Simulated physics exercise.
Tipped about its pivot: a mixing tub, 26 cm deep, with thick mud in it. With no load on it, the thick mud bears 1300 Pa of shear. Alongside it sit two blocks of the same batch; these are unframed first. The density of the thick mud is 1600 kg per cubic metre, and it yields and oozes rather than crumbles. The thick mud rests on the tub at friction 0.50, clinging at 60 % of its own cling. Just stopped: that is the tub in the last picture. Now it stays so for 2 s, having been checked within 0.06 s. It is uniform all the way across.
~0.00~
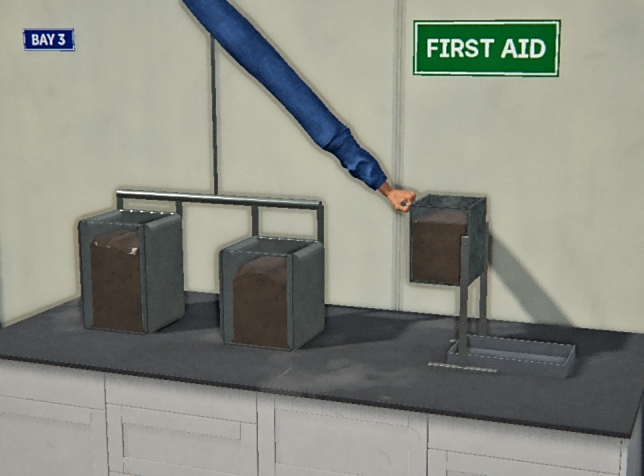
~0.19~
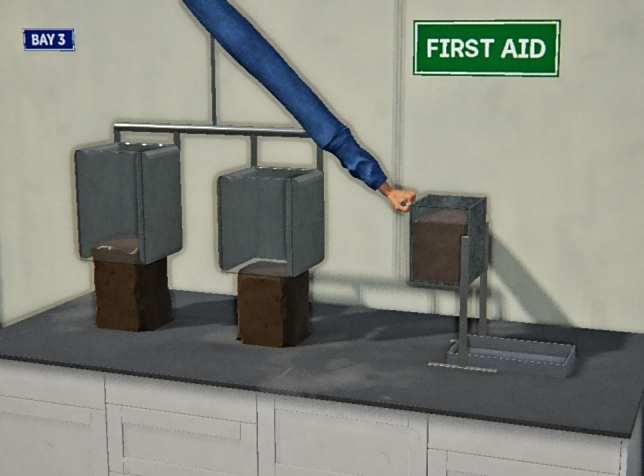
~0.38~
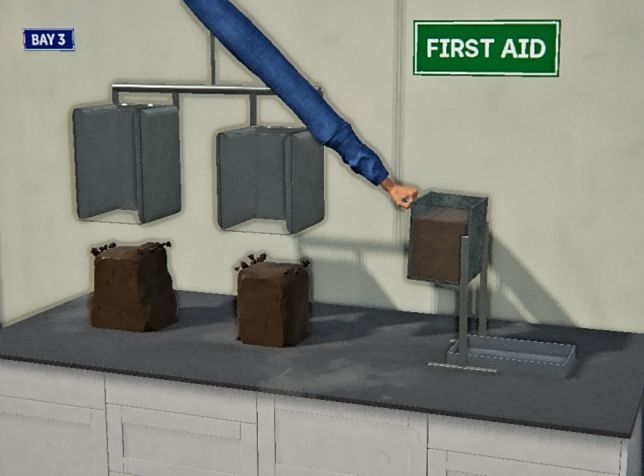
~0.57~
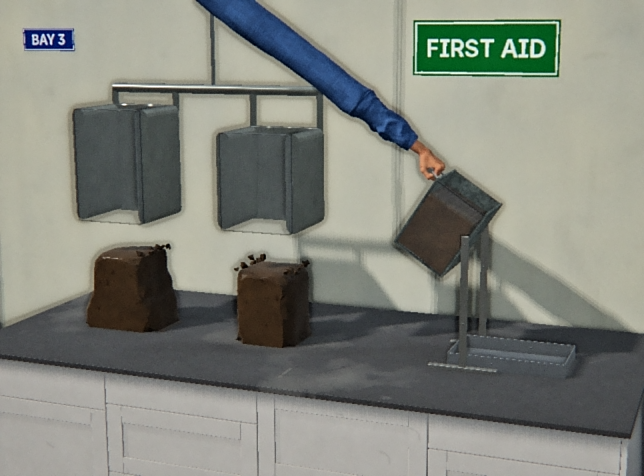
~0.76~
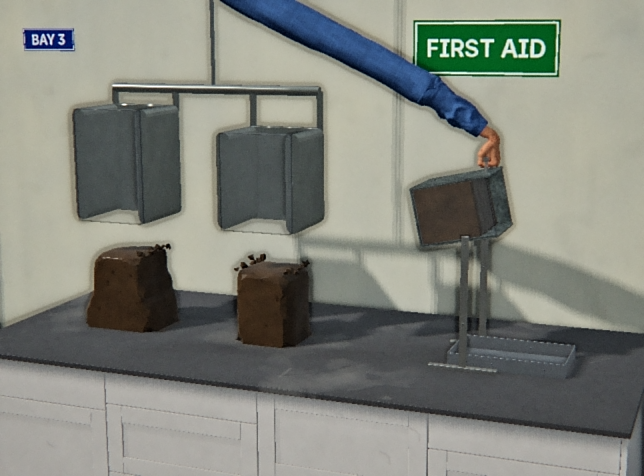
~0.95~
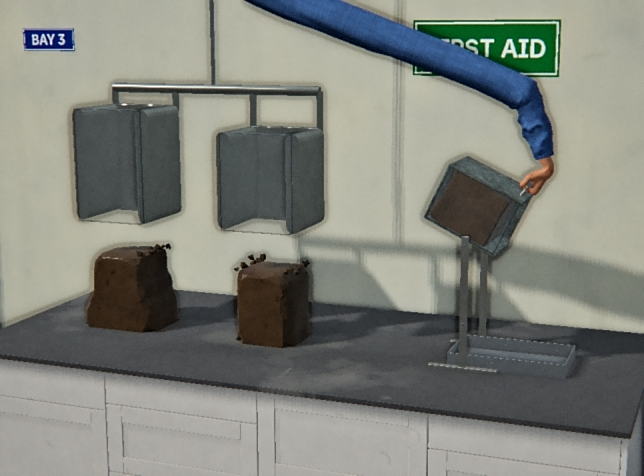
An arm in a blue sleeve held a small tub of mud while two grey boxes rose off brown mud blocks, which slumped slightly, then the hand tipped the tub over to the right.
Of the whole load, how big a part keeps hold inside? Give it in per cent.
The part that keeps hold inside is about 0 %.
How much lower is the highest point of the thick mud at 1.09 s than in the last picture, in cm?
I reckon it's close to 3 cm.
By 1.09 s, the tub is at 115 degrees and holds 96 %.
By 1.26 s, the tub is at 115 degrees and holds 53 %.
By 1.43 s, the tub is at 115 degrees and holds 0 %.
By 1.60 s, the tub is at 115 degrees and holds 0 %.
By 2.95 s, at the end, the tub is at 115 degrees and holds 0 %.
